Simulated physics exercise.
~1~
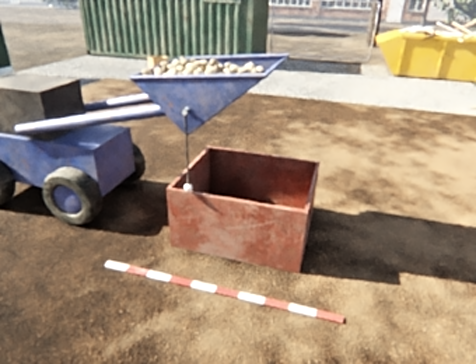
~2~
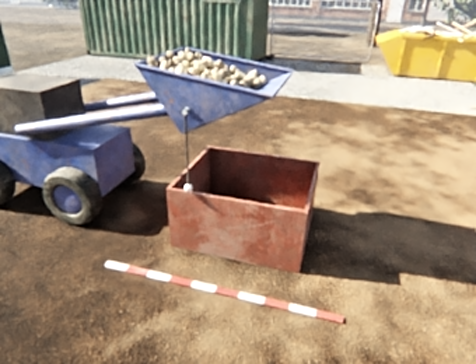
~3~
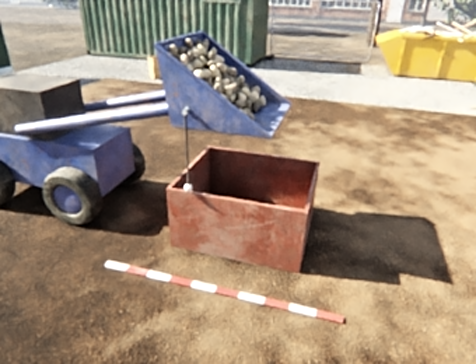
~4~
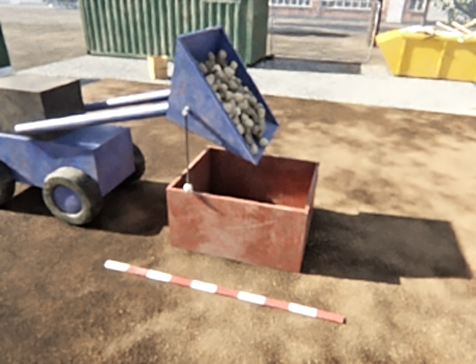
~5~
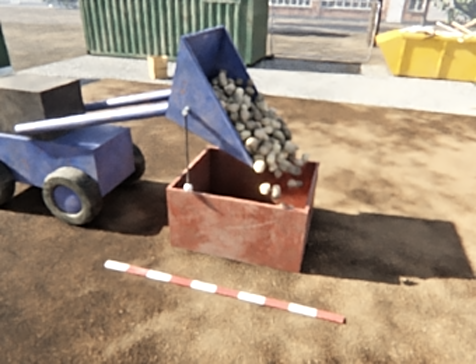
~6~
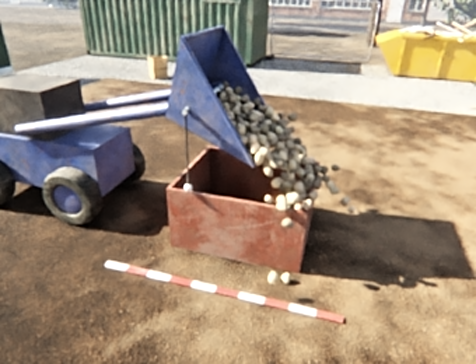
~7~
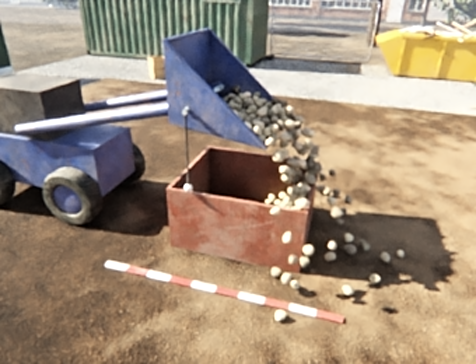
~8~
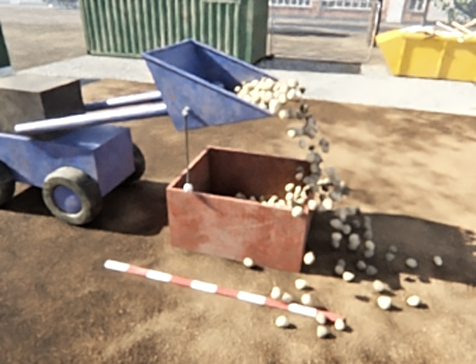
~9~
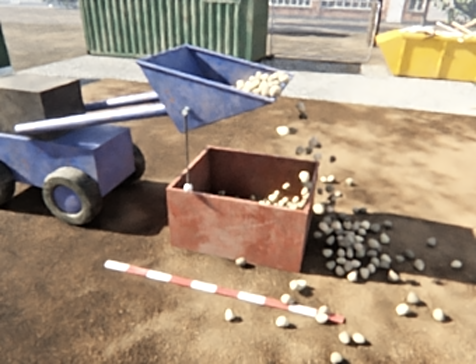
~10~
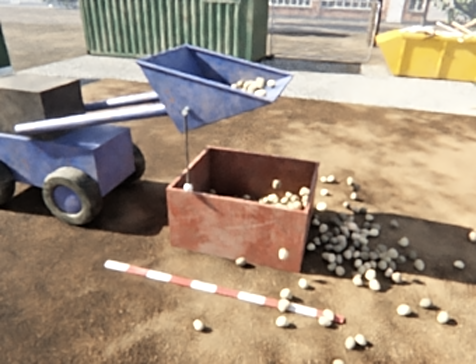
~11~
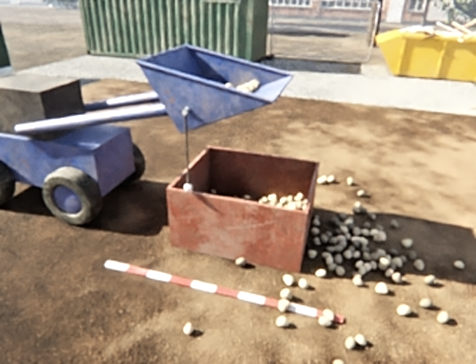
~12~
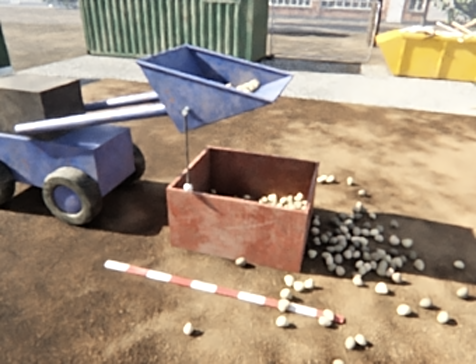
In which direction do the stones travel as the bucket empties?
The stones move down, pouring off the lip of the bucket into the bin and onto the ground beside it.
A blue loader on the left holds a bucket of pale, rounded stones over an open rusty-red bin, seen from slightly above in a dirt yard. A red and white striped pole lies in front, with a green container behind and a yellow skip at the upper right. The bucket tips steeply down to the right, and the stones slide over its lip, some dropping into the bin and others falling past its right side. The bucket then tilts partway back as the last ones tumble out. It ends still, with a few stones left inside, some in the bin and many scattered on the ground.
